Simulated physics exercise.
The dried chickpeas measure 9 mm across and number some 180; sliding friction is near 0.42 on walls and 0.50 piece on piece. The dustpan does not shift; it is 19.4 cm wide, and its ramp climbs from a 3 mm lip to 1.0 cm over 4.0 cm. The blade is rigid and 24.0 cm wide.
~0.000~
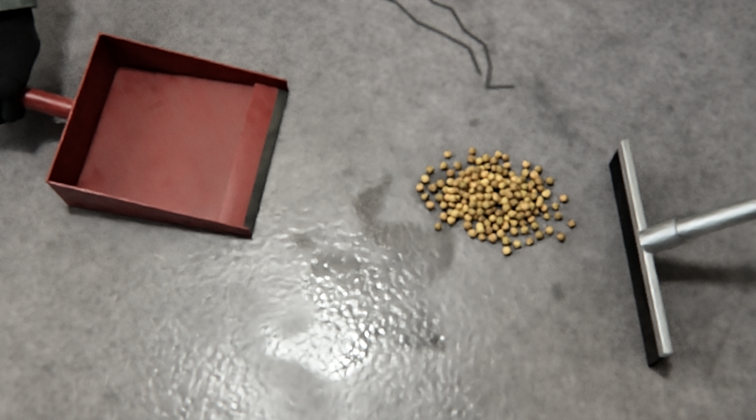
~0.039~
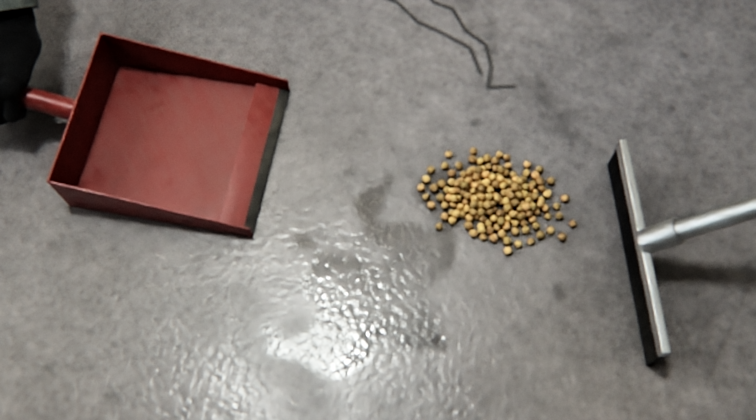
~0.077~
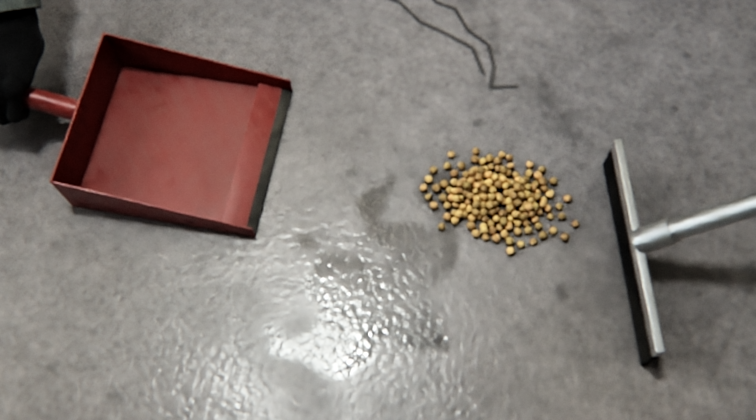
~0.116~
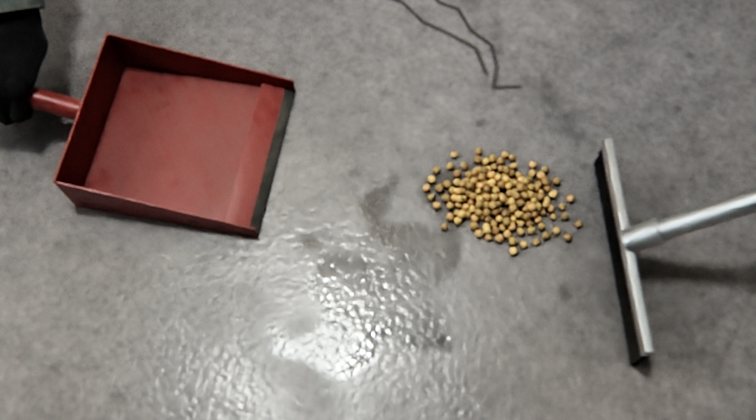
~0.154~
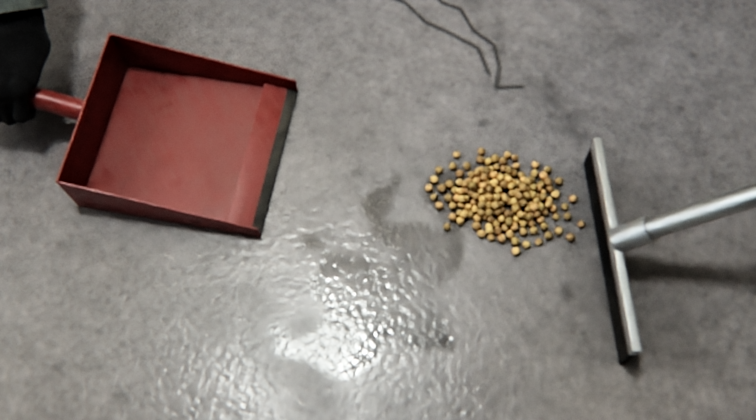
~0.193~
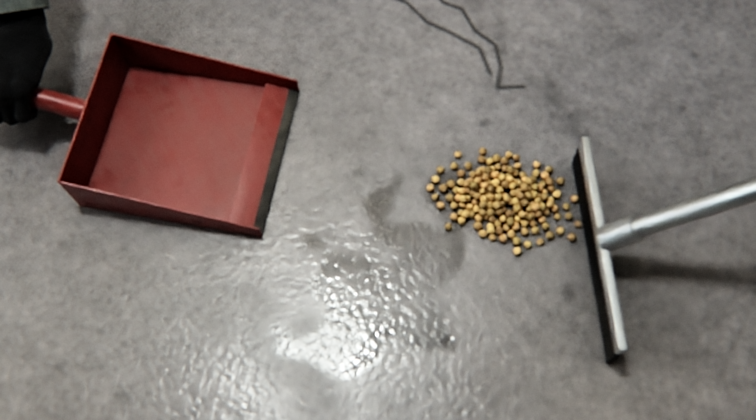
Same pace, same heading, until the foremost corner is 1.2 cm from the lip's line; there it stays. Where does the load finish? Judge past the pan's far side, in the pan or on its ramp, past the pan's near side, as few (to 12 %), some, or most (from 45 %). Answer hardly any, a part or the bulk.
Past the pan's far side: Hardly any; in the pan or on its ramp: A part; past the pan's near side: A part.
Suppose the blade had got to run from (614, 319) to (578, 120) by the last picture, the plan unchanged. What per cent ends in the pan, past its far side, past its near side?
Pan 0, far 15, near 5.
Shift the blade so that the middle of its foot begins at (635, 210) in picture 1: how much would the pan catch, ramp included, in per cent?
About 15 per cent.
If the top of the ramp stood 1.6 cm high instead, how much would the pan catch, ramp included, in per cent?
Then about 20 per cent.
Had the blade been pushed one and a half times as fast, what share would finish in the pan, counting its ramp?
It would be near 25 per cent.
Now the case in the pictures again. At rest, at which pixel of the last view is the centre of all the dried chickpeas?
Around (283, 195).
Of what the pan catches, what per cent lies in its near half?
About 80 per cent.
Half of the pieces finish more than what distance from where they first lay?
Roughly 26 cm.
After 0.60 s, middle of the blade 21 cm from the lip; 0 % over the lip, far side 0 %, near side 5 %.
After 0.86 s, middle of the blade 11 cm from the lip; 0 % over the lip, far side 0 %, near side 15 %.
After 1.24 s, middle of the blade 4 cm from the lip; 25 % over the lip, far side 0 %, near side 20 %.
At rest (1.7 s), far side 0 %, pan 20 %, near side 20 %, in front of the lip or behind the blade 55 %.
